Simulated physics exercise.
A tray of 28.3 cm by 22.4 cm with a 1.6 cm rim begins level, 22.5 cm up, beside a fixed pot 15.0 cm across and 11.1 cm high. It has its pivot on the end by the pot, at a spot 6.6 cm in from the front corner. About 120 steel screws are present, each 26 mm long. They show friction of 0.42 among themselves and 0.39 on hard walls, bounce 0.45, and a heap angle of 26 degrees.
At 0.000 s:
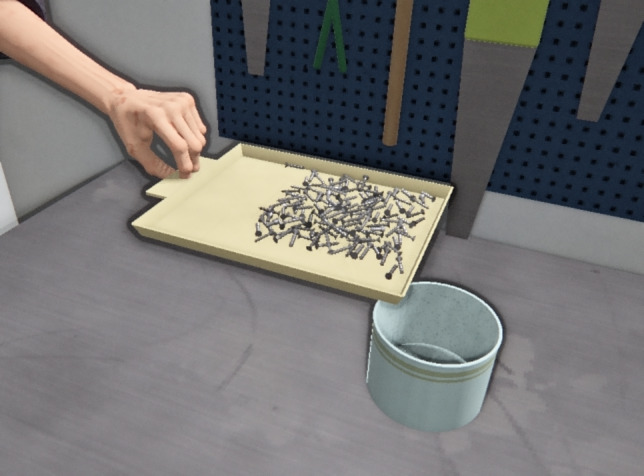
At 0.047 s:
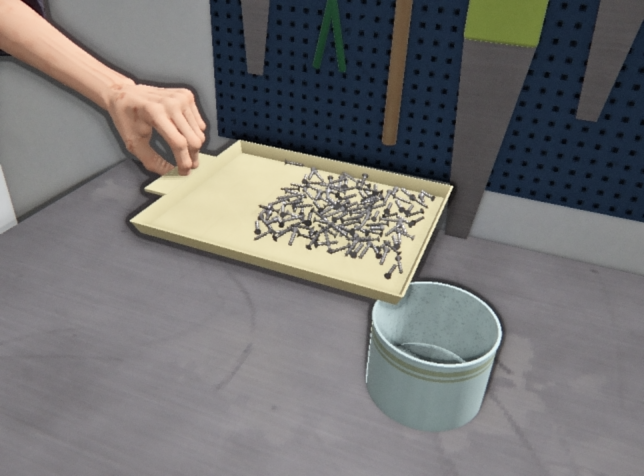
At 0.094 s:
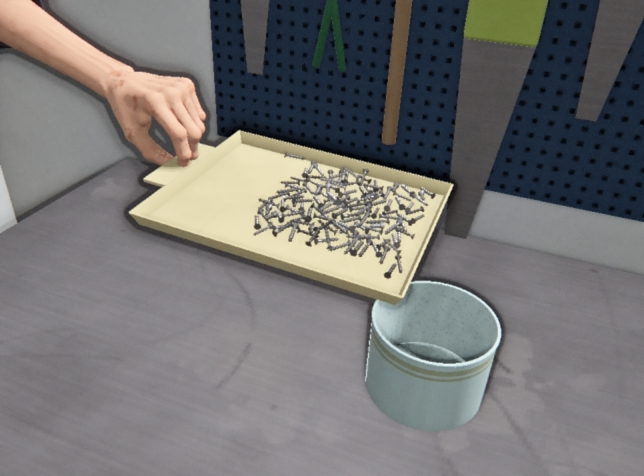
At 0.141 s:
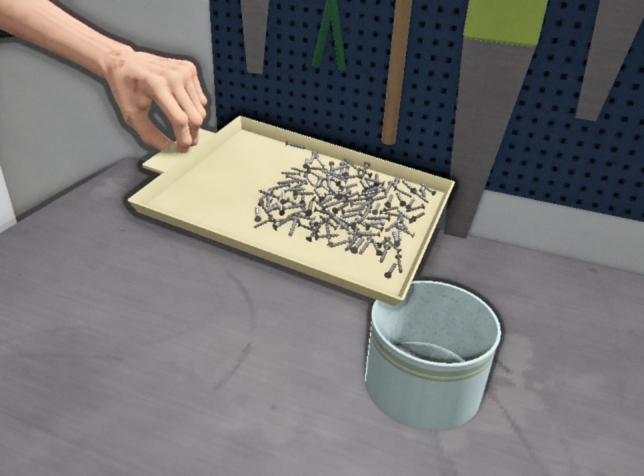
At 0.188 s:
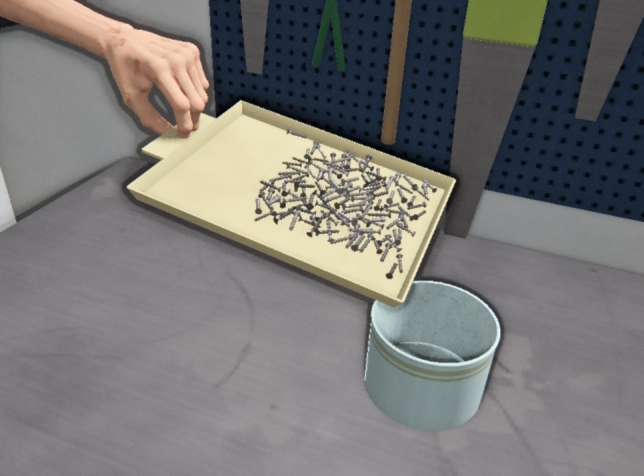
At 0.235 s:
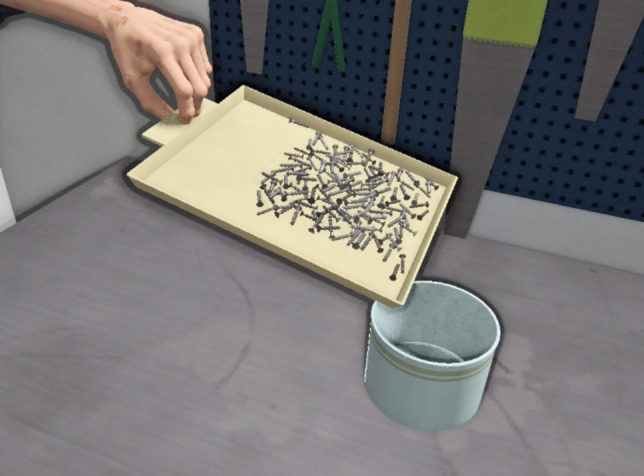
Cream tray of grey screws tilting gradually, its left end rising beside a hand at the handle, above a pale blue pot.
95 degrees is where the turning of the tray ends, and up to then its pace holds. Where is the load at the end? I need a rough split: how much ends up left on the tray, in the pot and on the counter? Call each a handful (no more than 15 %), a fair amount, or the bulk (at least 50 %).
Here is the split. Left on the tray: A handful; pot: A fair amount; counter: The bulk.
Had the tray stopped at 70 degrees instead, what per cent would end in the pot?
Share in the pot: Around 30 %.
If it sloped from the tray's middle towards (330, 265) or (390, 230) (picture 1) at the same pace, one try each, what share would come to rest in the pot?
That would be close to 0 per cent and then close to 75 per cent.
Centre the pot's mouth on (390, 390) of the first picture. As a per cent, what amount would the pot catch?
The share would be some 70 per cent.
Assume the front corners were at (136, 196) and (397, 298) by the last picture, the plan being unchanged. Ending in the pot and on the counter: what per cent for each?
Per cent by place - pot 0, counter 100.
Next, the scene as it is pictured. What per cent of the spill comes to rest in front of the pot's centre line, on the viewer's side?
Near 100 in a hundred.
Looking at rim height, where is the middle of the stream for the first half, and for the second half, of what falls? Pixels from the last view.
Around (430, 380), then around (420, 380).
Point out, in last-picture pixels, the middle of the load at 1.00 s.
At that moment the load's centre is around (430, 339).
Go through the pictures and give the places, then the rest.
The first frame shows tray tilt 0 degrees, front corners at (140, 222) and (398, 290); middle of the pieces at (342, 218); pot at (437, 320).
The second frame shows tray tilt 1 degrees, front corners at (139, 219) and (398, 291); middle of the pieces at (341, 216).
The third frame shows tray tilt 3 degrees, front corners at (138, 211) and (398, 291), lowest corner right front; middle of the pieces at (341, 212).
The fourth frame shows tray tilt 7 degrees, front corners at (137, 199) and (398, 293), lowest corner right front; middle of the pieces at (342, 207).
The fifth frame shows tray tilt 11 degrees, front corners at (137, 186) and (398, 295), lowest corner right front; middle of the pieces at (344, 202).
The sixth frame shows tray tilt 15 degrees, front corners at (137, 174) and (398, 297), lowest corner right front; middle of the pieces at (346, 197); pot at (435, 319). The tray's pace is about 85 degrees a second.
After 0.69 s, tilt 53 degrees; the tray holds 95 %, the pot 0 %.
After 1.00 s, tilt 79 degrees; the tray holds 40 %, the pot 10 %.
Then, at 1.40 s, tilt 95 degrees; the tray holds 0 %, the pot 30 %.
By 2.4 s all is still; tray 0 %, pot 30 %, counter 70 %.
